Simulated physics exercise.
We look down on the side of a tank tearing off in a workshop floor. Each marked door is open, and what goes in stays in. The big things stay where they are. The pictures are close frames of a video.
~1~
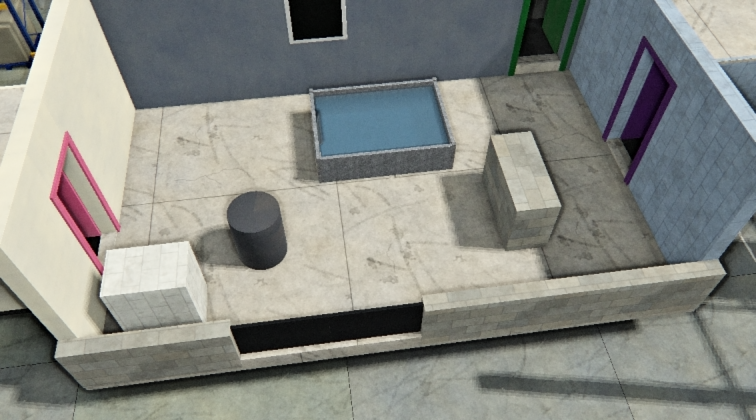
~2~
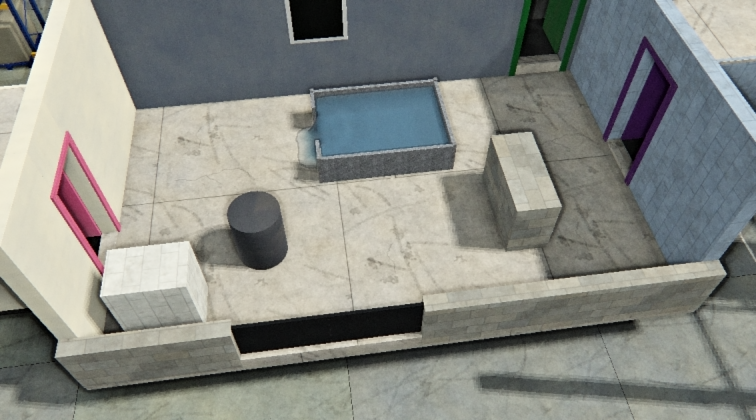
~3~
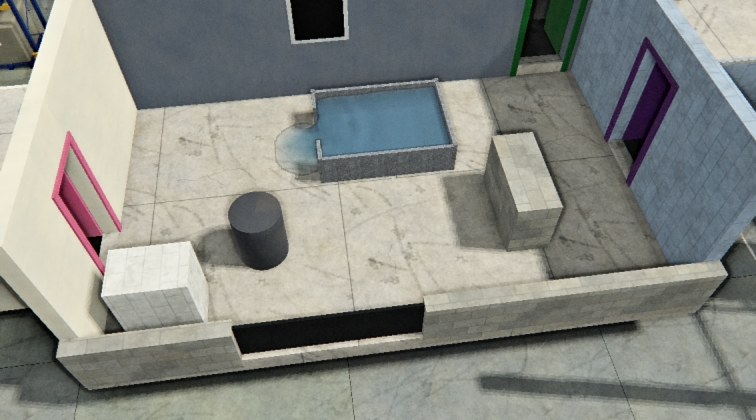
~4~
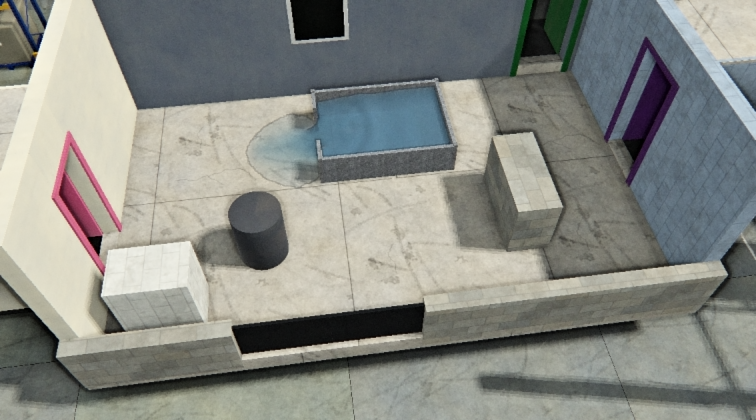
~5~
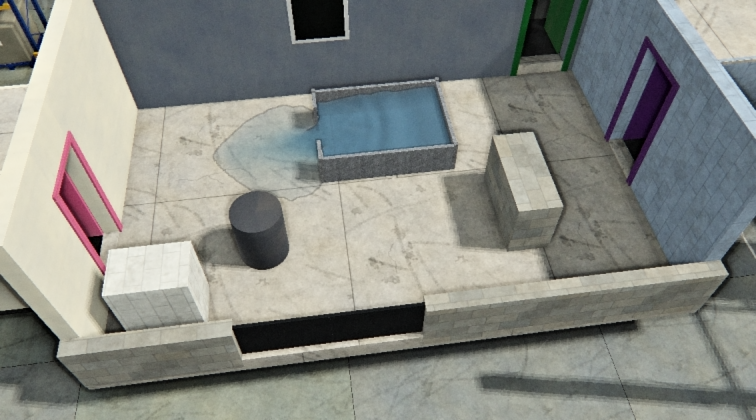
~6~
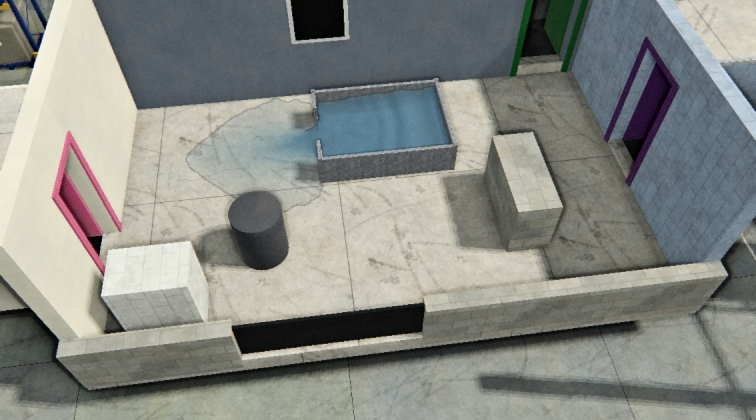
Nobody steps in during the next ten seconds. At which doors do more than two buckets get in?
In the end: The pink door lets in a lot; the green door admits no more than that; the purple door admits no more than that.
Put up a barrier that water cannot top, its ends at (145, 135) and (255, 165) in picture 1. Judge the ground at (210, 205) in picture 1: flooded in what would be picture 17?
Answer: Flooded.
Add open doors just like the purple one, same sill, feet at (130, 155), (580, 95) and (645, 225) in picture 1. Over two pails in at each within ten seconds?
As listed: Floods, lets less in, is under.
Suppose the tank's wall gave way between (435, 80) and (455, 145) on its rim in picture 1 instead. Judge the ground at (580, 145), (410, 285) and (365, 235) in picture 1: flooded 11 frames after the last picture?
One after the other: Flooded, not flooded, no water.
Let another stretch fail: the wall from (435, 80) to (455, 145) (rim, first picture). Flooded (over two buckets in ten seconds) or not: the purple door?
The purple door passes that mark.
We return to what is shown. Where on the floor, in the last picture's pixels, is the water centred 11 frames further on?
Close to (319, 148).
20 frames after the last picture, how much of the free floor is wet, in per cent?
Close to 30 %.
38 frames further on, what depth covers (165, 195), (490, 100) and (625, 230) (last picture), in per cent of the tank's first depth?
In that order: 18, 0 and 0 per cent.
A moment on, water covers 20 % of the floor; the pink door not reached, the green door not reached, the purple door not reached.
Next, water covers 30 % of the floor; the pink door under two buckets in, the green door not reached, the purple door not reached.
Then, water covers 30 % of the floor; the pink door over two buckets in, the green door not reached, the purple door not reached.
Later, water covers 40 % of the floor; the pink door over two buckets in, the green door not reached, the purple door not reached.
In the end, water covers 70 % of the floor; the pink door far over two buckets in, the green door not reached, the purple door not reached.
